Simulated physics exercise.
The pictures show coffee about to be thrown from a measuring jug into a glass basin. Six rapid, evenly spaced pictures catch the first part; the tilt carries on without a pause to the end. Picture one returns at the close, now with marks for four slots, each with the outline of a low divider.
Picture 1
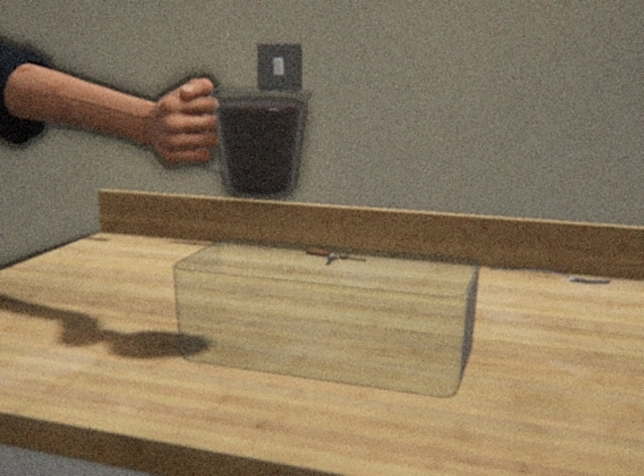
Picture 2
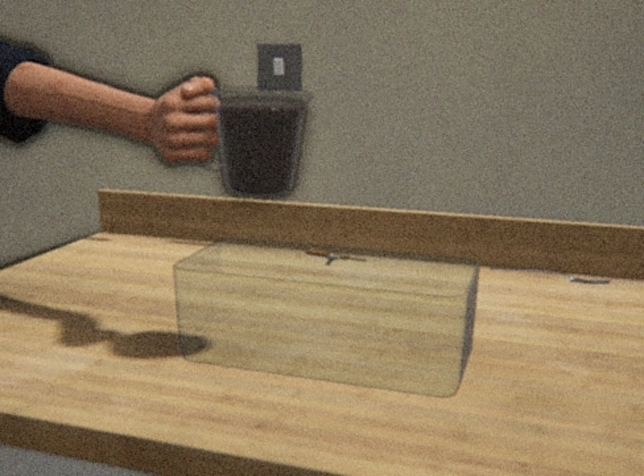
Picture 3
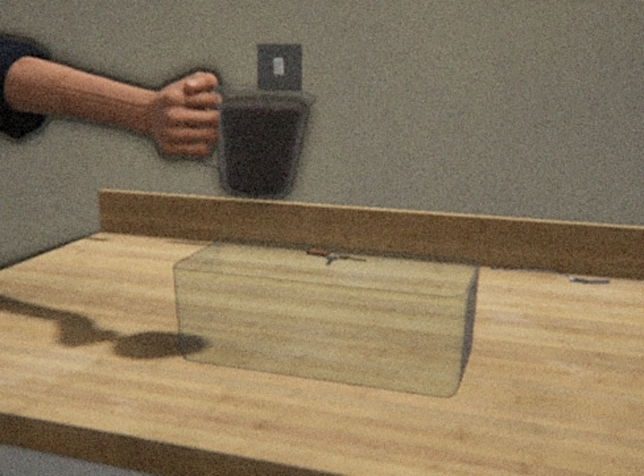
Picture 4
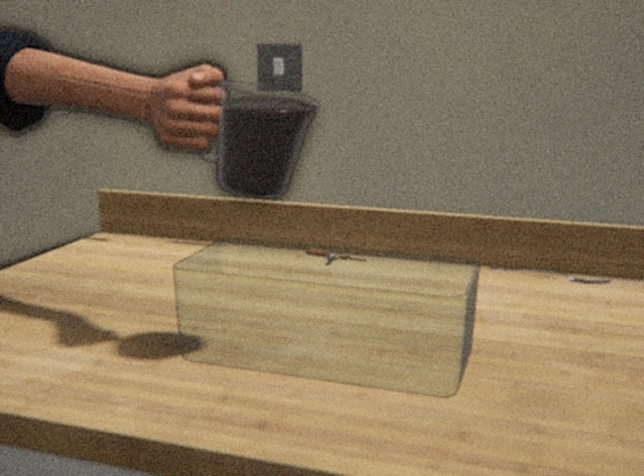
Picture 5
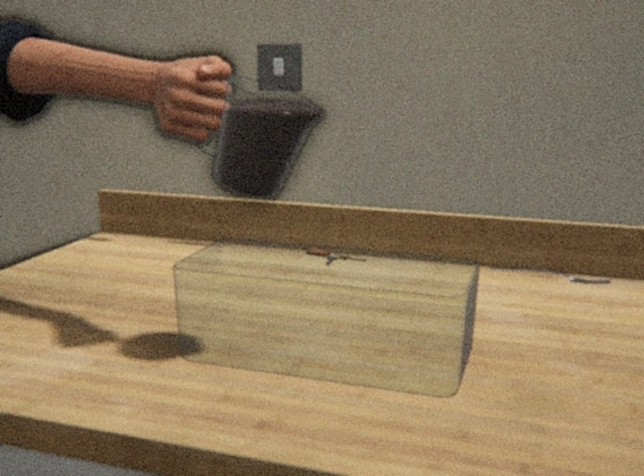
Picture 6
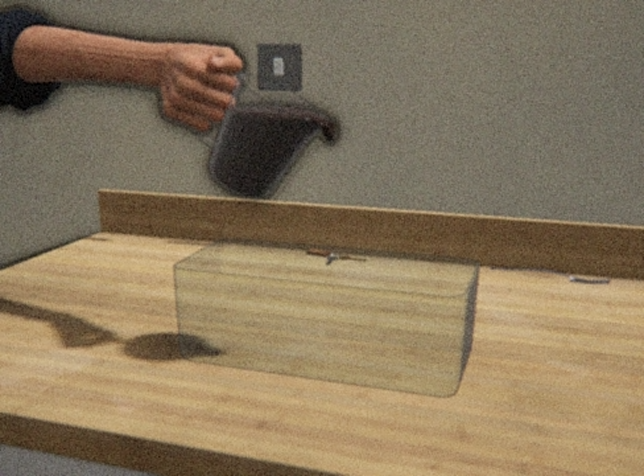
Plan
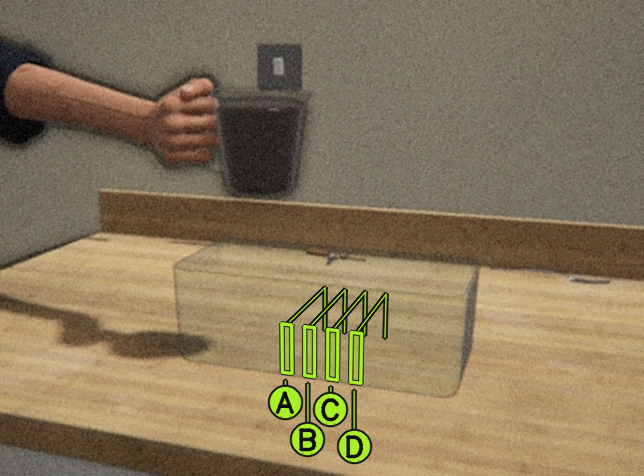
We see a hand on the left holding a clear jug of dark coffee above a glass basin on a wooden counter; the hand gradually tilts the jug to the right, and coffee begins to come over its lip.
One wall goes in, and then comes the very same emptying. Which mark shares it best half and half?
The answer is place D.
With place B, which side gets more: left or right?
More ends on the right.
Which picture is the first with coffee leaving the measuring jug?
Picture 6.
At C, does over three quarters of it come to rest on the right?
Yes.
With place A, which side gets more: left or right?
More ends on the right.
In lime, A at (285, 380); B at (307, 383); C at (330, 387); D at (354, 390).
Choosing A, about 1 % ends left of the wall and 98 % right of it.
Choosing B, about 1 % ends left of the wall and 98 % right of it.
Choosing C, about 11 % ends left of the wall and 89 % right of it.
Choosing D, about 42 % ends left of the wall and 56 % right of it.
